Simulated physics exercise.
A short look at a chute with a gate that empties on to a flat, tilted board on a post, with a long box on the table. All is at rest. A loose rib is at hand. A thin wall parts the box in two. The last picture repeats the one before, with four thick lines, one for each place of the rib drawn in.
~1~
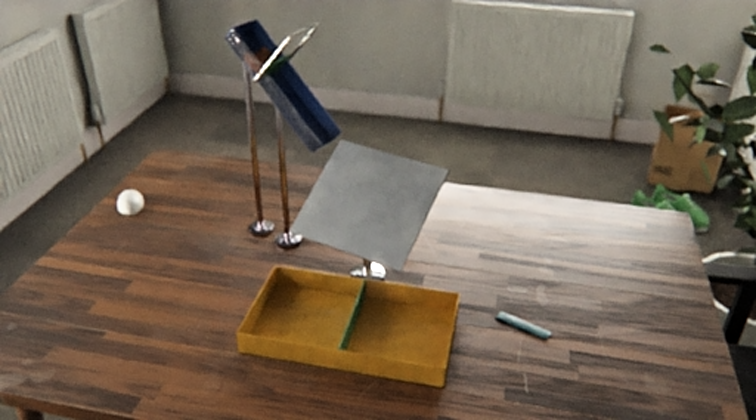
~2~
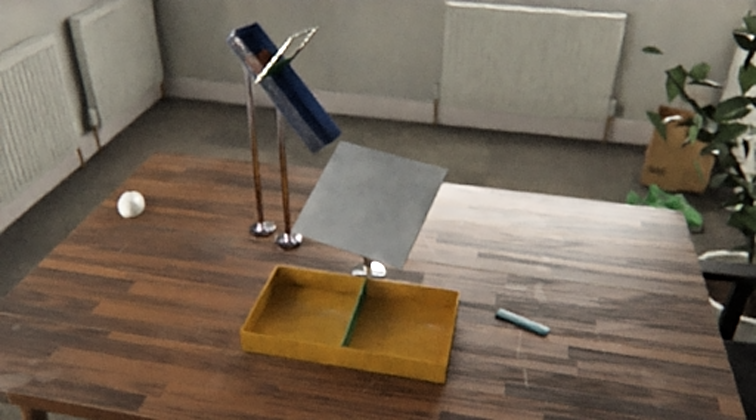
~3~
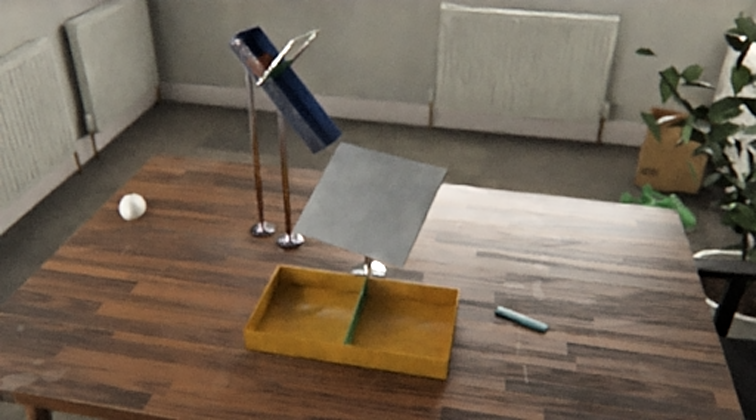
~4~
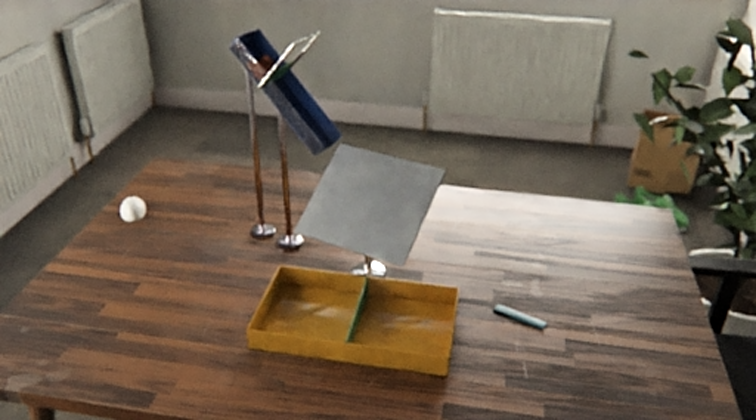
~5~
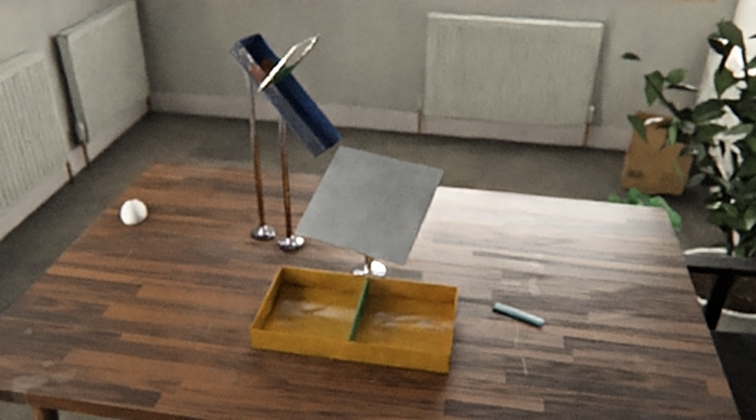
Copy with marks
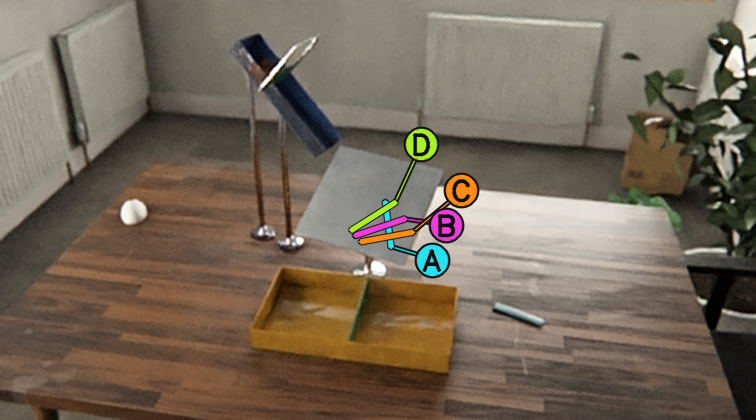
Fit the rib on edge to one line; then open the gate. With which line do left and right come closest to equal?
A.
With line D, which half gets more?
The left half.
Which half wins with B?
More lands on the left.
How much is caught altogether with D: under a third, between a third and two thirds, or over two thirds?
Over two thirds.
On the marked copy, line A from (385, 202) to (391, 246); line B from (404, 219) to (355, 235); line C from (412, 232) to (361, 241); line D from (395, 202) to (351, 230).
Choosing A, of what is caught, about a third in the left half, about two thirds in the right.
Choosing B, of what is caught, nearly all in the left half, a small part in the right.
Choosing C, of what is caught, nearly all in the left half, a small part in the right.
Choosing D, of what is caught, all in the left half, none in the right.
